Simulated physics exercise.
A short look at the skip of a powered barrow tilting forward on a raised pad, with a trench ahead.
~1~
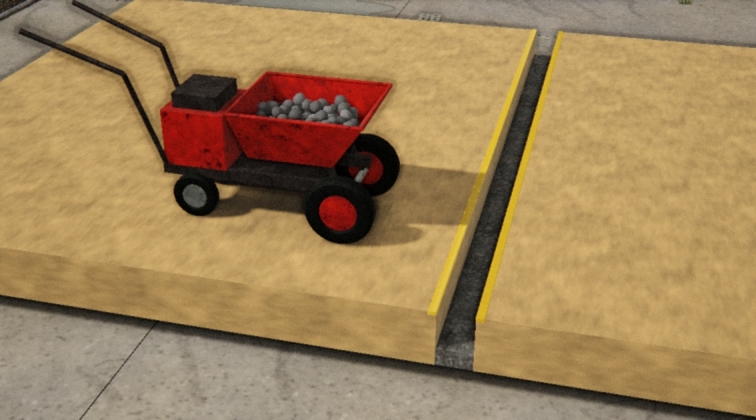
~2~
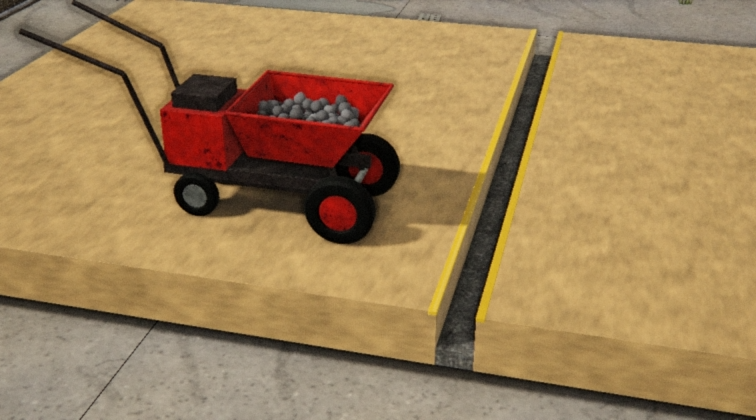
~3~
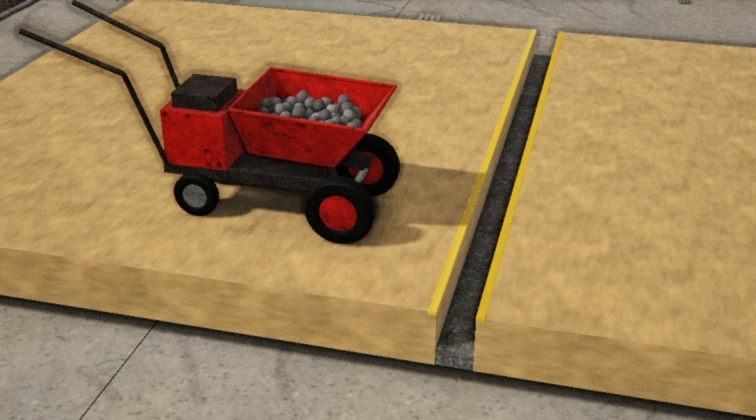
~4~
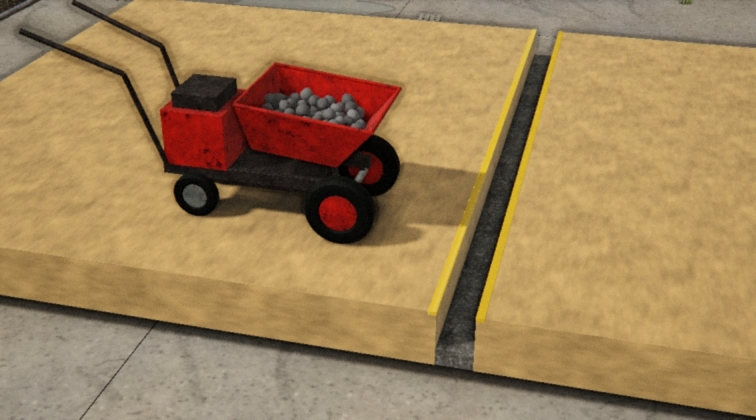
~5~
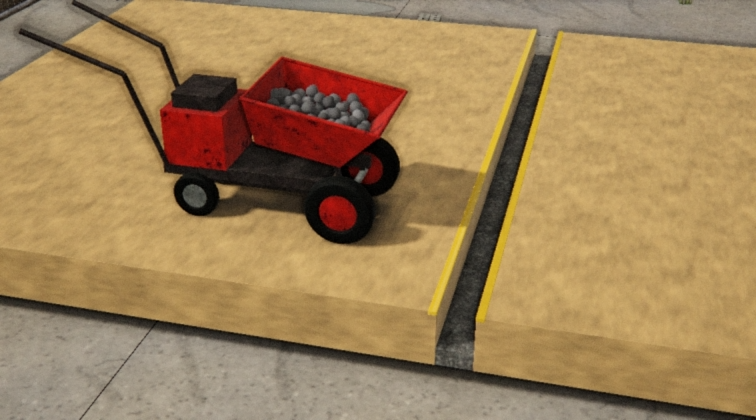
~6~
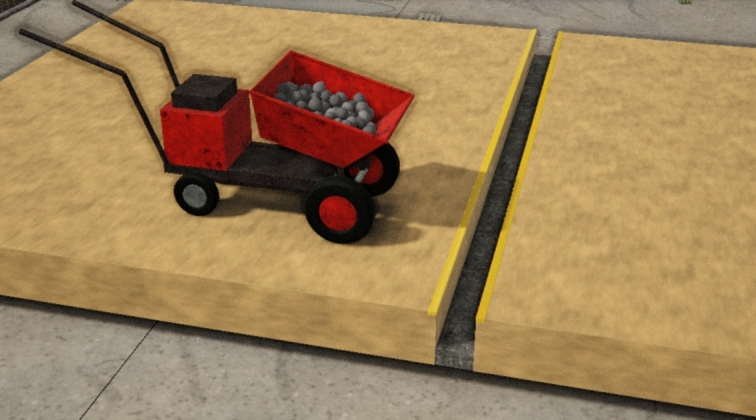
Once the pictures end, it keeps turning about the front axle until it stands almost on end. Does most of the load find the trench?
The trench ends with more than half of it.
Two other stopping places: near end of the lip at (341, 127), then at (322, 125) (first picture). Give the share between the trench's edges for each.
About 40 and 20 per cent.
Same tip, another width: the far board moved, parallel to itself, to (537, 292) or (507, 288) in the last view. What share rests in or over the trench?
First some 80, then 80 per cent.
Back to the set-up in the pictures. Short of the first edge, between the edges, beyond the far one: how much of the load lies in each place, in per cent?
Short: 20 %, between: 75 %, beyond: 10 %.
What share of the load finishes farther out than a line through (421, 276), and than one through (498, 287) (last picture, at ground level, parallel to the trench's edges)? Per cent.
Roughly 100 per cent, and 10 per cent.
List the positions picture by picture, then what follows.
Lip of the skip at (362, 129), level; top of the load at (322, 117), round cobbles; first edge of the trench at (444, 279); far edge at (490, 285), the trench under half as wide as the skip, and about as deep as wide, in the first frame.
Lip of the skip at (363, 130), level; top of the load at (323, 117), in the second frame.
Lip of the skip at (366, 131), tipped barely; top of the load at (314, 121), in the third frame.
Lip of the skip at (371, 133), tipped a little; top of the load at (303, 111), in the fourth frame.
Lip of the skip at (378, 137), tipped a little; top of the load at (295, 111), in the fifth frame.
Lip of the skip at (386, 141), tipped clearly; top of the load at (298, 97); first edge of the trench at (444, 279); far edge at (490, 285), in the sixth frame.
Soon, skip tipped steeply; all in the skip.
A while on, skip tipped right over; most in the skip; a small part short of the trench; a small part in or heaped over the trench; a stray few falling.
Towards the end, skip tipped right over; about a quarter in the skip; about a quarter short of the trench; about two thirds in or heaped over the trench; a small part beyond it.
Finally, skip tipped right over; about a quarter short of the trench; most in or heaped over the trench; a small part beyond it.
